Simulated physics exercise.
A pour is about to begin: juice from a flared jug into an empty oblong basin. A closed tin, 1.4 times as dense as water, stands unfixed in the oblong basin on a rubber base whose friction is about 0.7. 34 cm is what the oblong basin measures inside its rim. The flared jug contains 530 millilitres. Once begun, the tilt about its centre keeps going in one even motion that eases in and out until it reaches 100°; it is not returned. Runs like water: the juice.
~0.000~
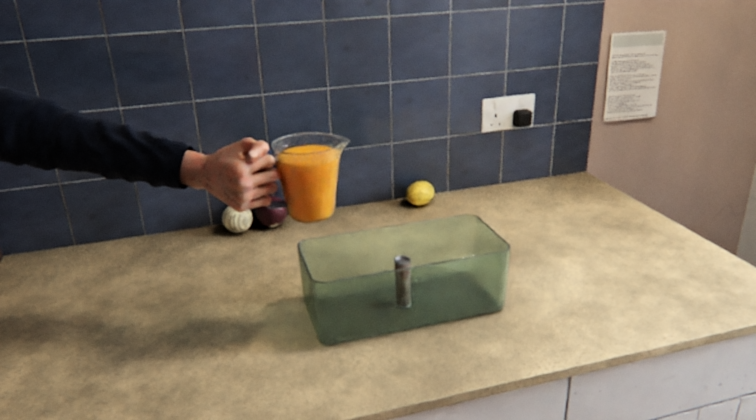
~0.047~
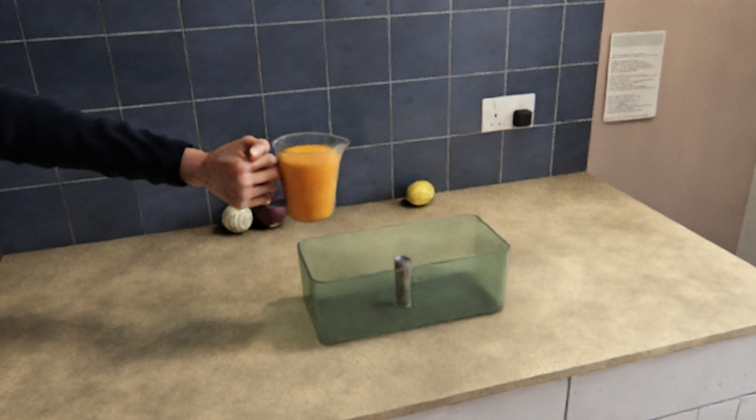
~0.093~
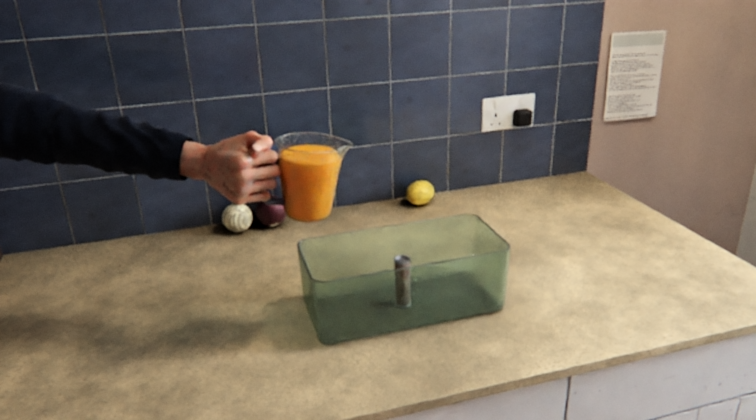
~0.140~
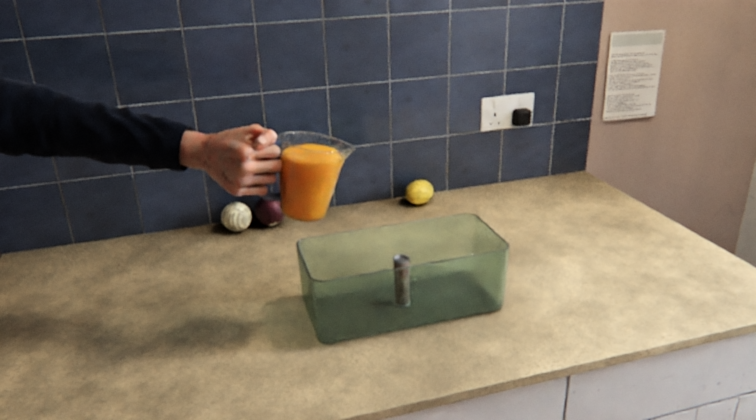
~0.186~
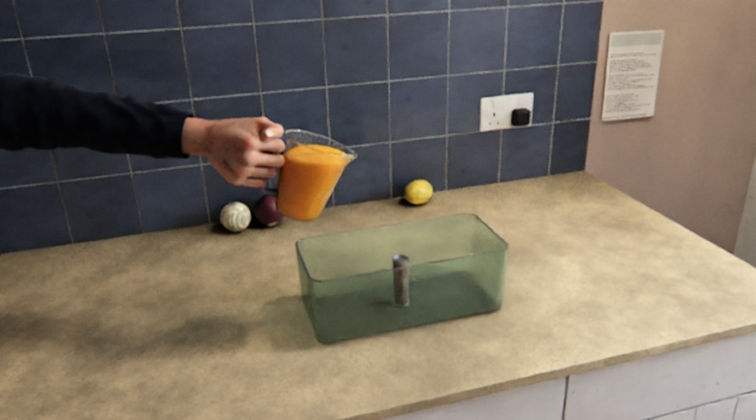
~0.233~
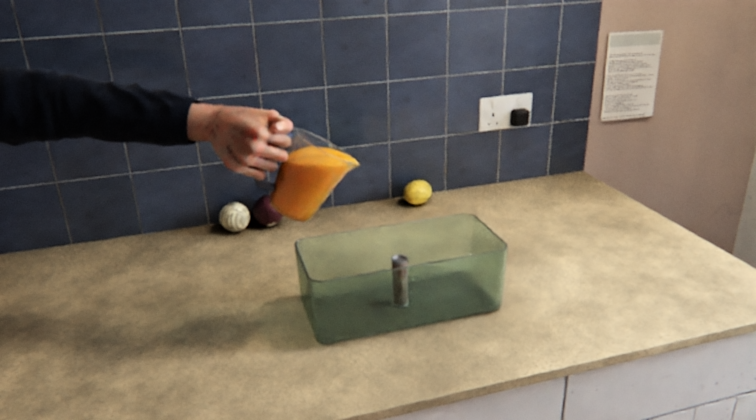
A hand held a clear jug of orange juice above a countertop, beside a greenish see-through basin with a small tin inside, then gradually tilted the jug to the right.
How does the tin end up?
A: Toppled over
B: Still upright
A, toppled over.
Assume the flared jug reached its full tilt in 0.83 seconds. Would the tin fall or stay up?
Tips over.
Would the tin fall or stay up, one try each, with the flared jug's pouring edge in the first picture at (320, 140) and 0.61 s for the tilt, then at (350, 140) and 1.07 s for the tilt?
Try 1: Still standing; try 2: Tipped over.
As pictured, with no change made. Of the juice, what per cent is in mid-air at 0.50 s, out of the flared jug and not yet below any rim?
28 %.
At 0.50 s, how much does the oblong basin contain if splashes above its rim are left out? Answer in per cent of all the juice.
20 %, give or take.
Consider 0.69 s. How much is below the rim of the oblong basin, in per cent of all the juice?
Roughly 72 per cent.
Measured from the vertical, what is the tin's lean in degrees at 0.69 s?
I'd put it at close to 5 degrees off upright.
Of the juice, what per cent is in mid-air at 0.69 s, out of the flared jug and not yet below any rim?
I'd say some 16 per cent is in the air.
After 0.50 s the tilt is 92° and 53 per cent is still to pour; the tin stands where it began.
After 0.69 s the tilt is 100° and 13 per cent is still to pour; the tin leans 7°.
After 0.89 s the tilt is 100° and 1 per cent is still to pour; the tin lies on its side.
After 1.11 s the tilt is 100° and 0 per cent is still to pour; the tin lies on its side.
In the end the tin lies on its side.
